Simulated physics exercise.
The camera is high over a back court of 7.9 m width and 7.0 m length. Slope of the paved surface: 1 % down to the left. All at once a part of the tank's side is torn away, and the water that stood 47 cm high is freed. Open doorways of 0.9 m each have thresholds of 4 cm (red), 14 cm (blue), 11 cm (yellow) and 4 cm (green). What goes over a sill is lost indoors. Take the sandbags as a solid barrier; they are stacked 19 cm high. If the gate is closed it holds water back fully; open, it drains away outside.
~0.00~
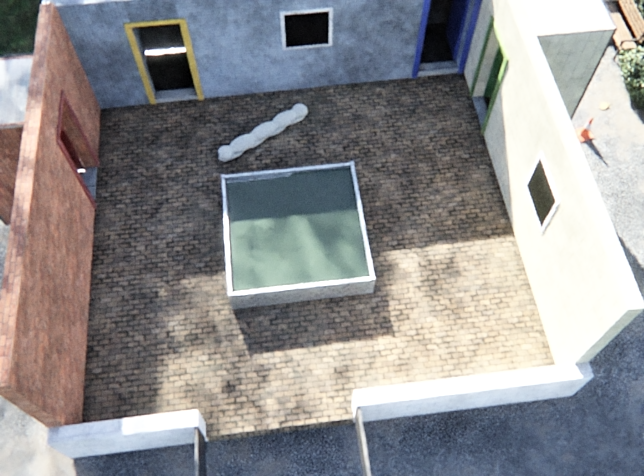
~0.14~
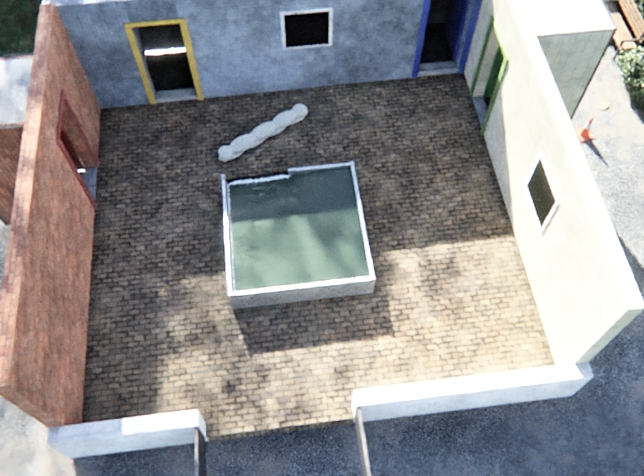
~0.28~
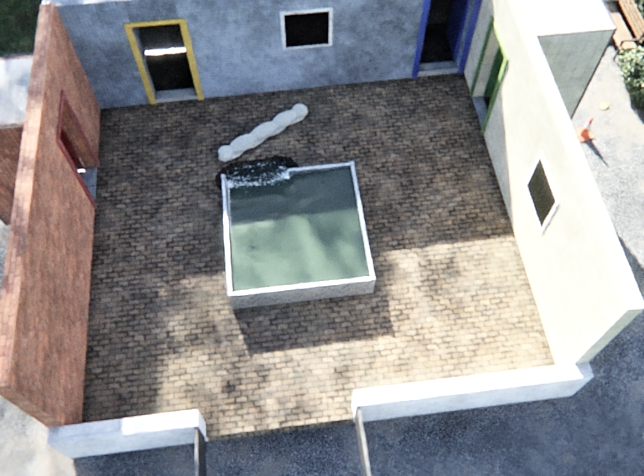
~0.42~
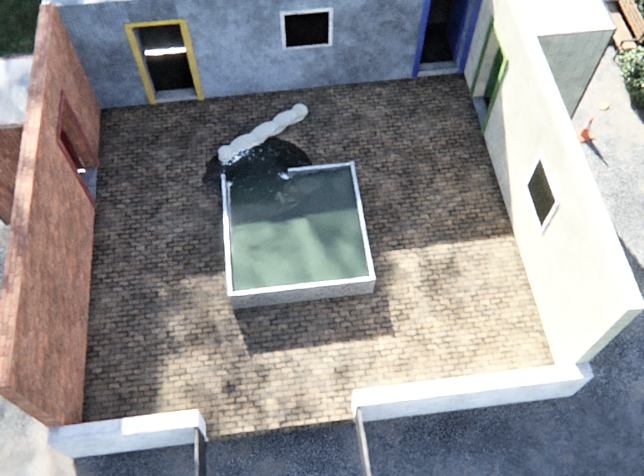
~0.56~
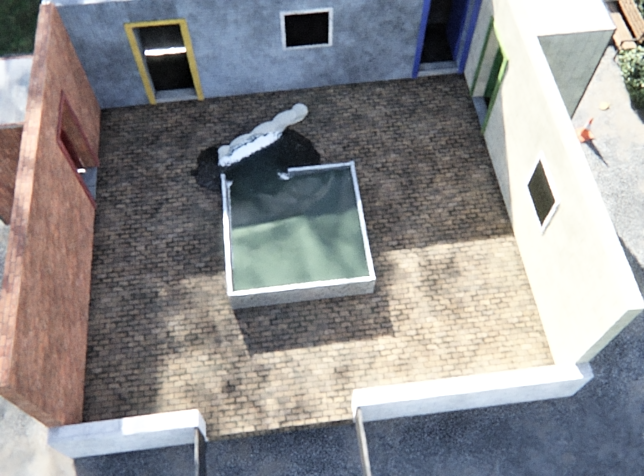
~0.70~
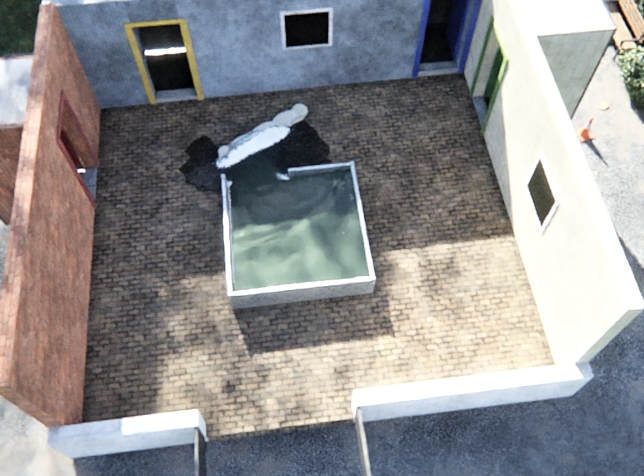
Water poured from a gap in the far side of a square tank in a walled brick courtyard, spreading in a dark patch around the pale sandbags lying behind it and out to the left.
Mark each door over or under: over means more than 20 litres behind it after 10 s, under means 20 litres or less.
Red door over, blue door under, yellow door under, green door over.
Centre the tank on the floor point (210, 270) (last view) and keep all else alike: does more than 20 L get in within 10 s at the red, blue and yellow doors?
Red gets more than that, blue gets no more than that, yellow gets more than that.
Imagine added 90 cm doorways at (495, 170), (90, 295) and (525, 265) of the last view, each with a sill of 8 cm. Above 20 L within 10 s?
Note, doorways in listed order: Stays short, stays short, stays short.
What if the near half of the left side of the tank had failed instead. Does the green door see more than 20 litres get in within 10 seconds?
Measured against that limit, the green door stays within it.
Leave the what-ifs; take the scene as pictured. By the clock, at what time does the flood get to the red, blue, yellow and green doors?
The front reaches red at 2.2 s, blue at 2.4 s, yellow at 2.0 s, green at 2.8 s.
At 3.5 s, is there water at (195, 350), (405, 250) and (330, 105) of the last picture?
Untouched, untouched, soaked.
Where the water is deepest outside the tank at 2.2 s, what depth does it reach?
Depth: Approx. 36 cm.
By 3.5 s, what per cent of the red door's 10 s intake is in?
Roughly 20 percent is in by then.
After 1.4 s water covers 15 % of the floor and is deepest (37 cm) near (241, 159); red door not reached, blue door not reached, yellow door not reached, green door not reached.
After 2.2 s water covers 30 % of the floor and is deepest (36 cm) near (241, 159); red door 4 cm at the sill, 0 L in, blue door not reached, yellow door 11 cm at the sill, 0 L in, green door not reached.
After 3.5 s water covers 40 % of the floor and is deepest (27 cm) near (241, 159); red door 10 cm at the sill, 27 L in, blue door 10 cm at the sill, 0 L in, yellow door 9 cm at the sill, 0 L in, green door 11 cm at the sill, 3 L in.
After 6.0 s water covers 50 % of the floor and is deepest (20 cm) near (241, 159); red door 9 cm at the sill, 83 L in, blue door 10 cm at the sill, 2 L in, yellow door 8 cm at the sill, 1 L in, green door 11 cm at the sill, 83 L in.
After 10.0 s water covers 85 % of the floor and is deepest (12 cm) near (242, 166); red door 10 cm at the sill, 152 L in, blue door 5 cm at the sill, 2 L in, yellow door 7 cm at the sill, 1 L in, green door 7 cm at the sill, 157 L in.
